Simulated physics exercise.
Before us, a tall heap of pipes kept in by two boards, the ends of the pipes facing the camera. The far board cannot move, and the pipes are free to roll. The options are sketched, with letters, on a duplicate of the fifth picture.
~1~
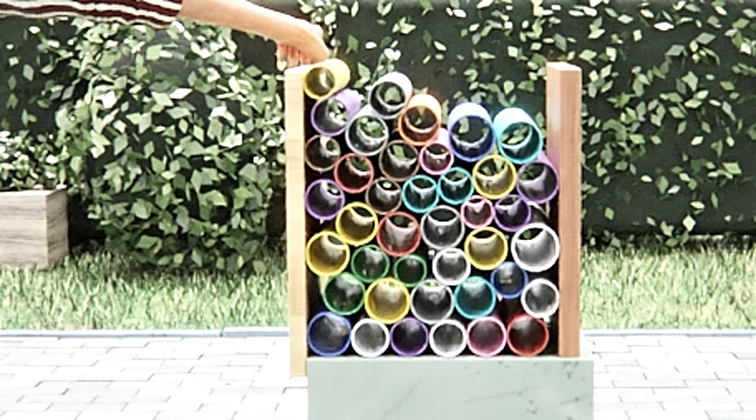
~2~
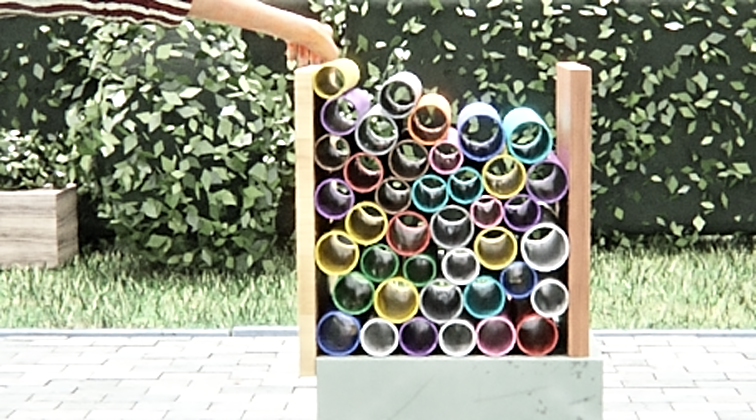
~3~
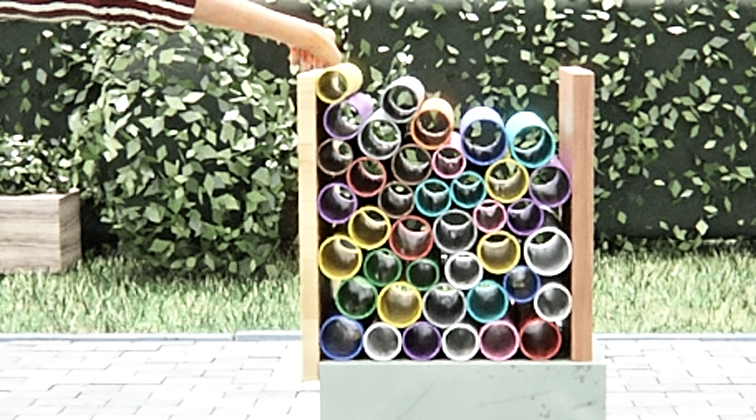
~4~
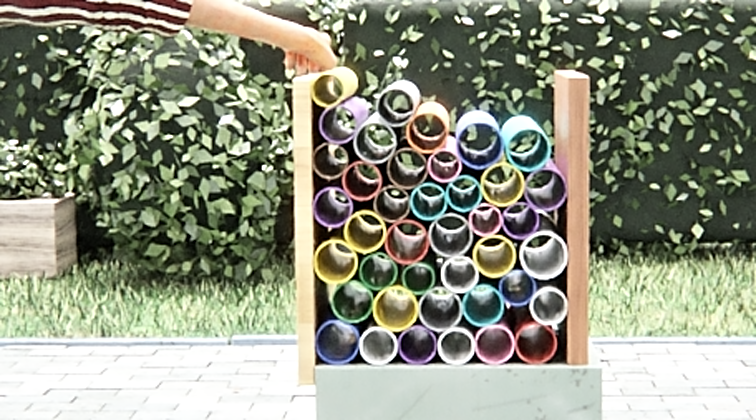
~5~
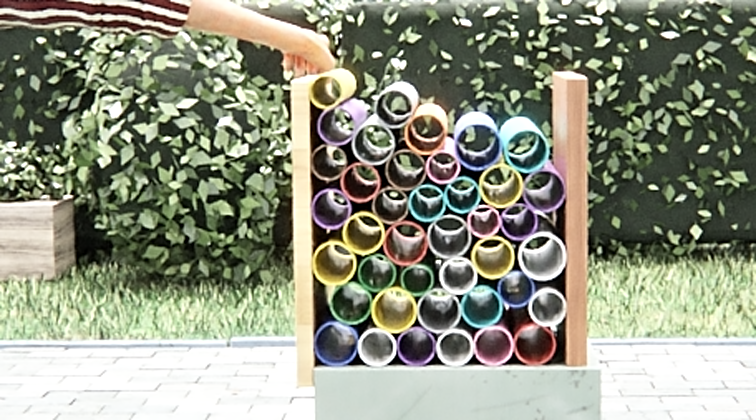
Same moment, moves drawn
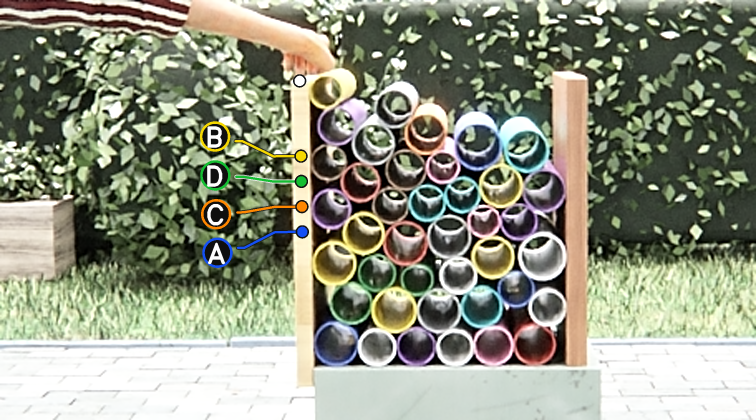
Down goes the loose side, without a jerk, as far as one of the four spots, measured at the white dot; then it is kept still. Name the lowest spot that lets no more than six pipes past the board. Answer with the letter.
The last mark within the limit is A.
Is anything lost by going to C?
Yes.
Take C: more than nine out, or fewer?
It loses fewer than nine.
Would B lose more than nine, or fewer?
Fewer than nine.
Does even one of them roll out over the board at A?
Yes.
On the marked copy, A at (303, 232); B at (301, 156); C at (302, 207); D at (302, 182); the white dot at (300, 81).
Taking A. A third of the way, top of the board (310, 146).
Two thirds of the way, top of the board (311, 221).
When it is over, top of the board (311, 231), three out over the board.
As for the rest, B one out over the board; C three out over the board; D one out over the board.
